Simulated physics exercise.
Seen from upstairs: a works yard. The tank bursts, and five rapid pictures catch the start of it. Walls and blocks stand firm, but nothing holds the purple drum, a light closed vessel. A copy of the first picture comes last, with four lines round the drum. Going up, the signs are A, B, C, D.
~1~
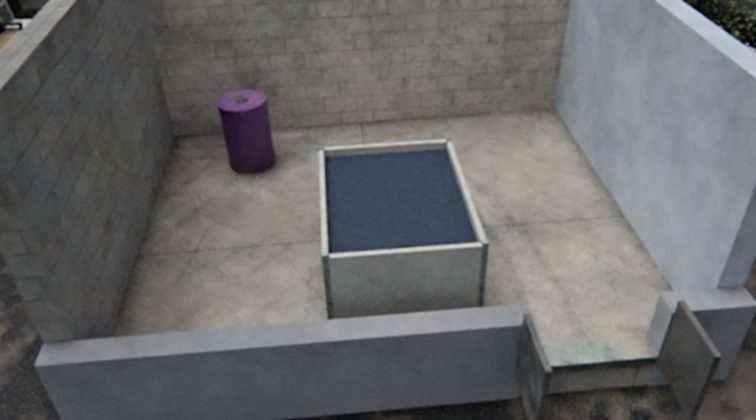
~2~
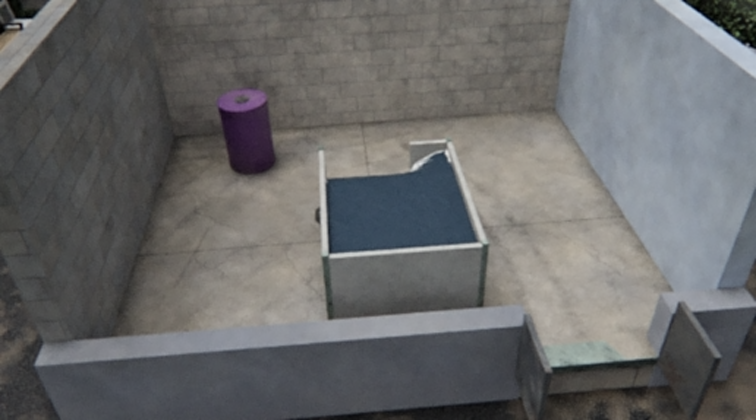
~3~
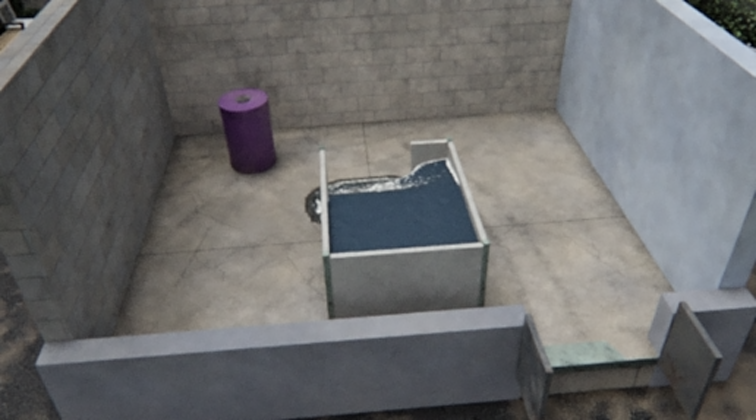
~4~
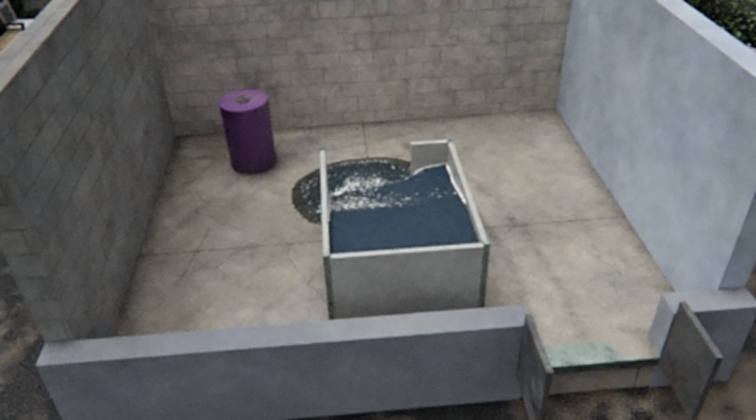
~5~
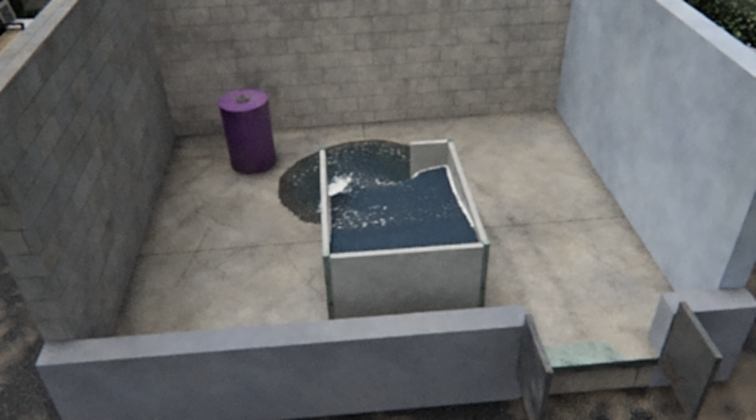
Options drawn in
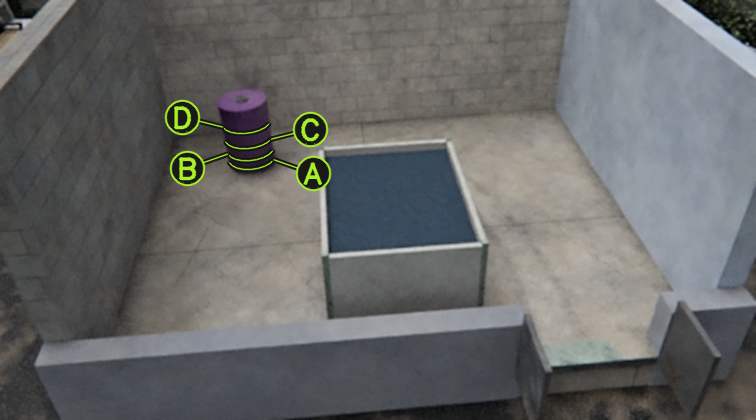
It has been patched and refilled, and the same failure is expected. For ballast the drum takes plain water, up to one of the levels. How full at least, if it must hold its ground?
Choose C.
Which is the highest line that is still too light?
It is B.
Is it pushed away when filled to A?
Yes, that goes wrong.
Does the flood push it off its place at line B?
Yes.
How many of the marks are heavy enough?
Two of them.
In lime, A at (250, 169); B at (249, 160); C at (247, 148); D at (244, 133); from the bottom up A, B, C, D.
For line A, it is pushed about 4 times its own width away.
For line B, it is pushed about 3 times its own width away.
For line C, it does not move.
For line D, it does not move.
